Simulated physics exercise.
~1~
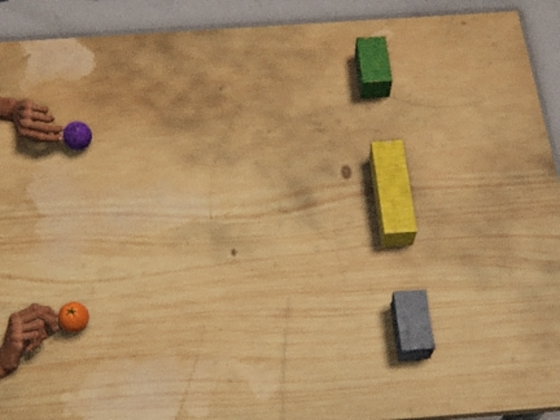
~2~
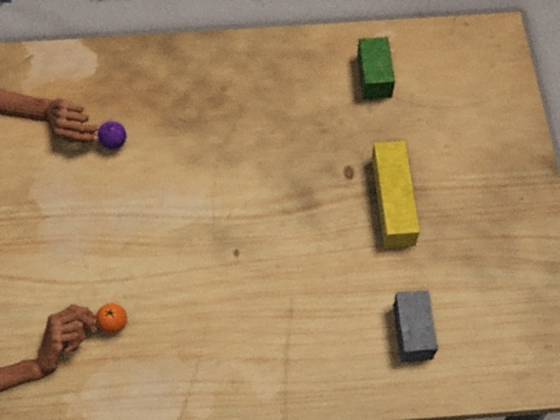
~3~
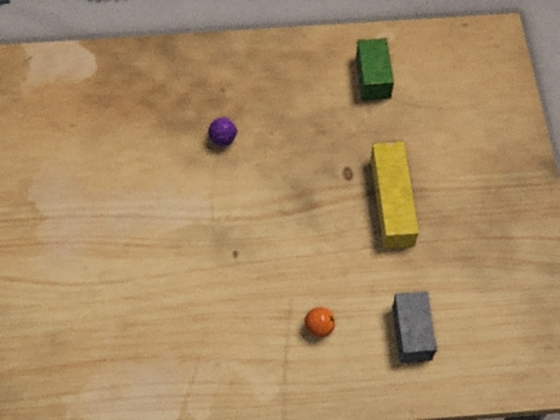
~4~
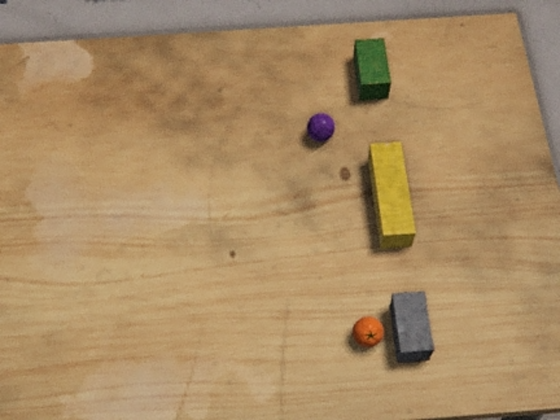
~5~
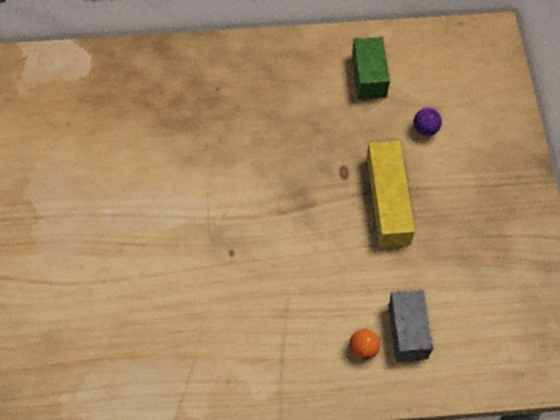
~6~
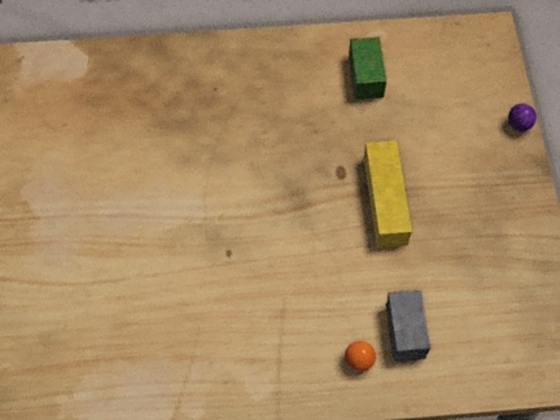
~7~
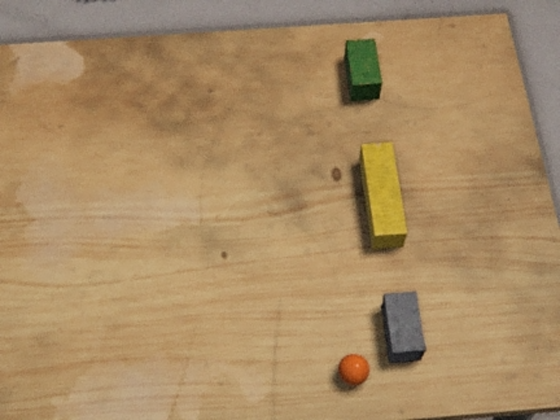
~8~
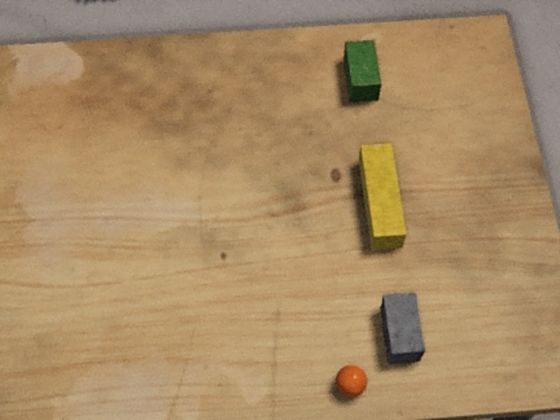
A purple ball and an orange ball sit at the left of a pale wooden tabletop, seen from above, each with a hand beside it. Toward the right stands a broken row of blocks, green at the top, a long yellow one in the middle and grey at the bottom. The hands push both balls rightward, let go and leave the view. The purple ball rolls through the gap between the green and yellow blocks and goes out of sight past the right edge. The orange ball meets the grey block, is turned back, and drifts slowly down to its lower left, still on the near side.
